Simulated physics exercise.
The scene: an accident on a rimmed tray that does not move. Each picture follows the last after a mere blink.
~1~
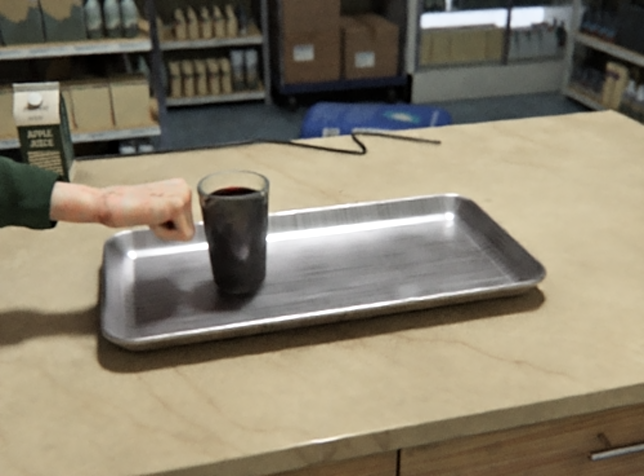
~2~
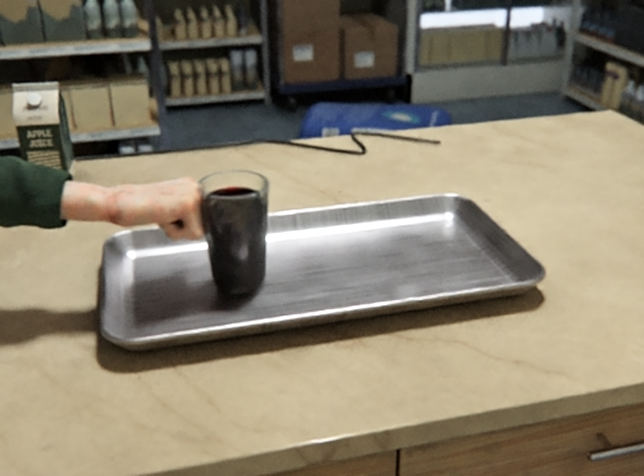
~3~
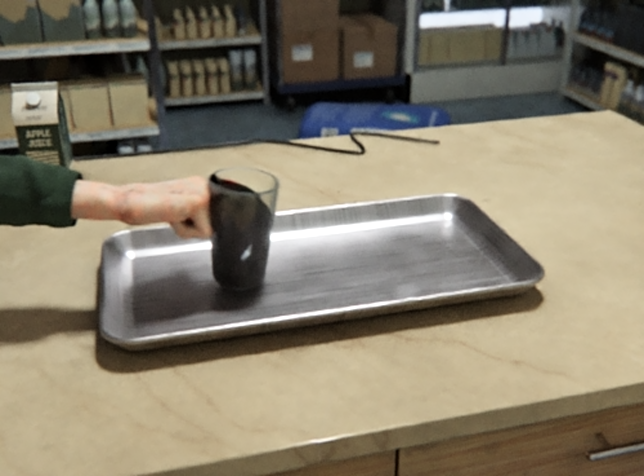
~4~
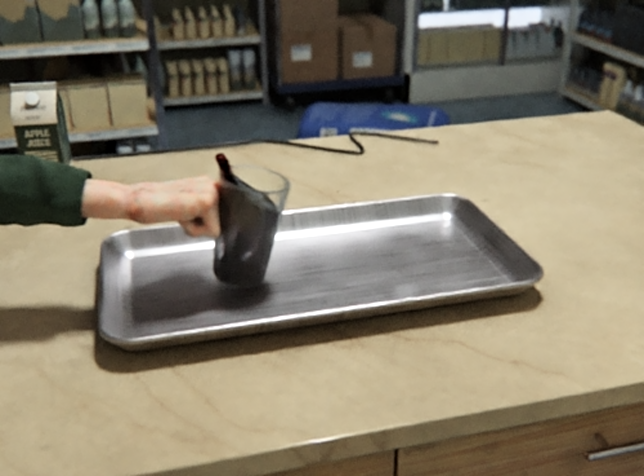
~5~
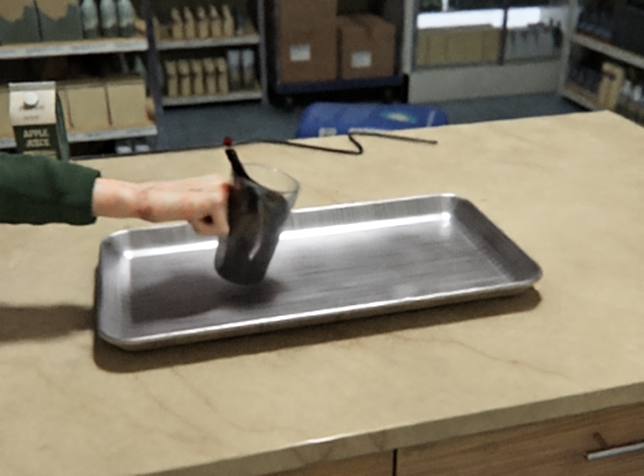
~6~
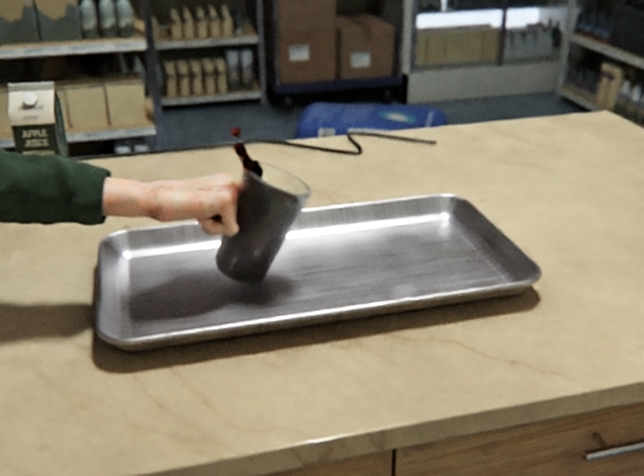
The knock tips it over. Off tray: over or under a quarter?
What I see is more than a quarter pouring off the tray.
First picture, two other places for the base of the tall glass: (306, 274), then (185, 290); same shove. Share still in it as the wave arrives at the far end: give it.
Estimate: 65 % then 40 %.
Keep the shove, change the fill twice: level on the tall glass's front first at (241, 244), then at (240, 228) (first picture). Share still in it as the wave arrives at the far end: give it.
About 60 % for the first fill, about 55 % for the second.
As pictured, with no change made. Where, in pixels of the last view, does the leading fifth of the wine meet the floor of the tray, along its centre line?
Landing point, centre line: Approx. (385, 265).
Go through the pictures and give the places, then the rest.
It leans 0°; its right rim is at (267, 182); the wine meets the walls at (203, 200) and (264, 194); the tray's far rim is at (505, 232); the tray is clear ahead, in the first picture.
It leans 0°; its right rim is at (267, 182); the wine meets the walls at (203, 200) and (263, 194), in the second picture.
It leans 6°; its right rim is at (277, 182); the wine meets the walls at (210, 178) and (264, 196), in the third picture.
It leans 12°; its right rim is at (288, 183); the wine meets the walls at (221, 175) and (278, 202); 1 per cent is over the edge, in the fourth picture.
It leans 18°; its right rim is at (298, 186); the wine meets the walls at (229, 196) and (288, 199); 2 per cent is over the edge, in the fifth picture.
It leans 25°; its right rim is at (308, 190); the wine meets the walls at (234, 210) and (300, 197); 2 per cent is over the edge, in the sixth picture.
A moment on, the tall glass is falling and 91 per cent is in the glass, 0 on the tray and 9 above or beyond its rim.
Next, the tall glass lies on its side and 50 per cent is in the glass, 46 on the tray and 4 above or beyond its rim.
Then the tall glass lies on its side and 28 per cent is in the glass, 52 on the tray and 20 above or beyond its rim.
Later the tall glass lies on its side and 14 per cent is in the glass, 48 on the tray and 38 above or beyond its rim.
In the end 62 per cent is held by tray and glass, 38 is off the tray.
